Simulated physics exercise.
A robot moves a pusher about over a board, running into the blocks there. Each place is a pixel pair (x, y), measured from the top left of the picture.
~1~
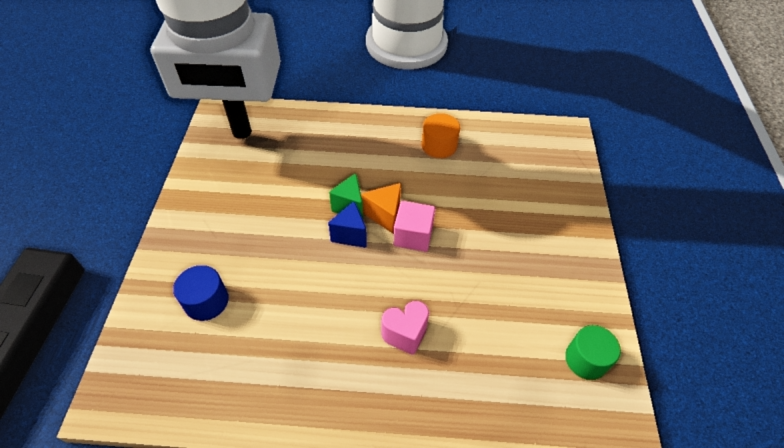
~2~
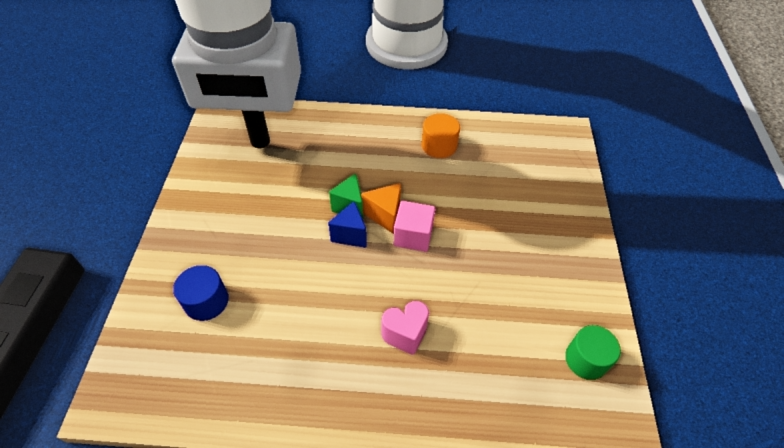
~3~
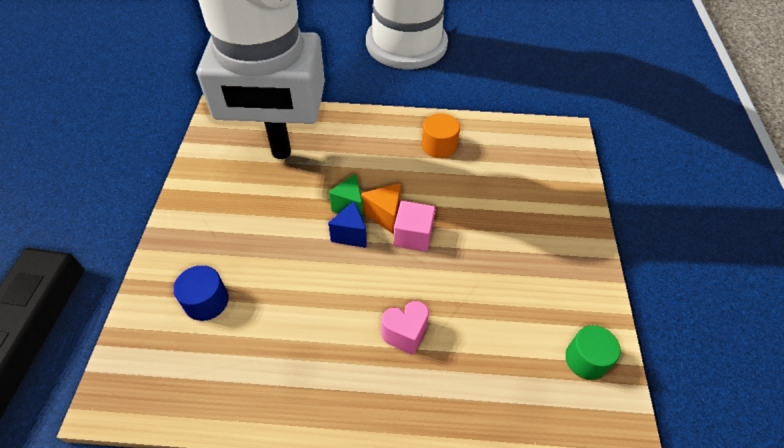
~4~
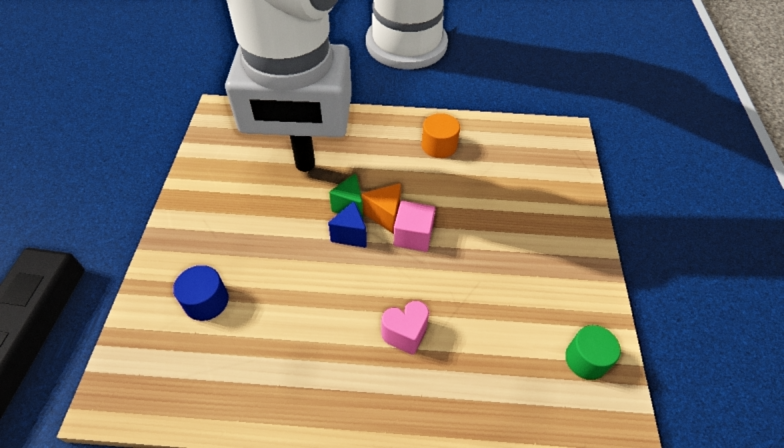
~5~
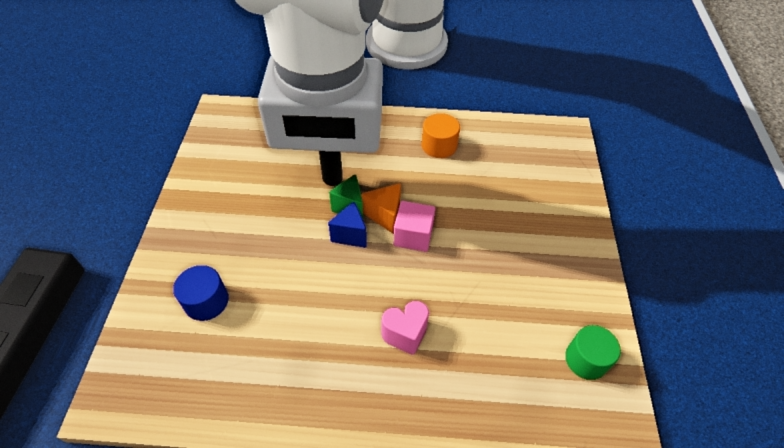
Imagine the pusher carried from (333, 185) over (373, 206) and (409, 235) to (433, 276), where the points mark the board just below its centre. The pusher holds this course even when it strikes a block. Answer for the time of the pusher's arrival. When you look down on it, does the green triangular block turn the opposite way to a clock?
No.
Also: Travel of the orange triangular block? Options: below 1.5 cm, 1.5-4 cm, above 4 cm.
Displacement: Past 4 cm.
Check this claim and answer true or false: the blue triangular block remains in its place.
False - the claim does not hold.
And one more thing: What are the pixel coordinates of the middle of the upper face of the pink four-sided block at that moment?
Its top middle will sit at (458, 238).
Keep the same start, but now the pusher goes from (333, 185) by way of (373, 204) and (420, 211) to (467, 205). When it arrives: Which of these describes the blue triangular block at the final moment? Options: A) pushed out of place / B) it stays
A: Pushed out of place.
On the path given first. One third of the way, pusher at (374, 200); green triangular block at (355, 201), turned 65° clockwise; blue triangular block at (342, 228), turned 25° anticlockwise; orange triangular block at (387, 205), turned 20° anticlockwise; pink four-sided block at (423, 218).
Two thirds of the way, pusher at (409, 229); green triangular block at (355, 202), turned 70° clockwise; blue triangular block at (341, 229), turned 30° anticlockwise; orange triangular block at (412, 238); pink four-sided block at (445, 231).
At the end, pusher at (434, 270); green triangular block at (355, 202), turned 70° clockwise; blue triangular block at (341, 229), turned 30° anticlockwise; orange triangular block at (431, 281), turned 20° clockwise; pink four-sided block at (458, 238), turned 30° anticlockwise.
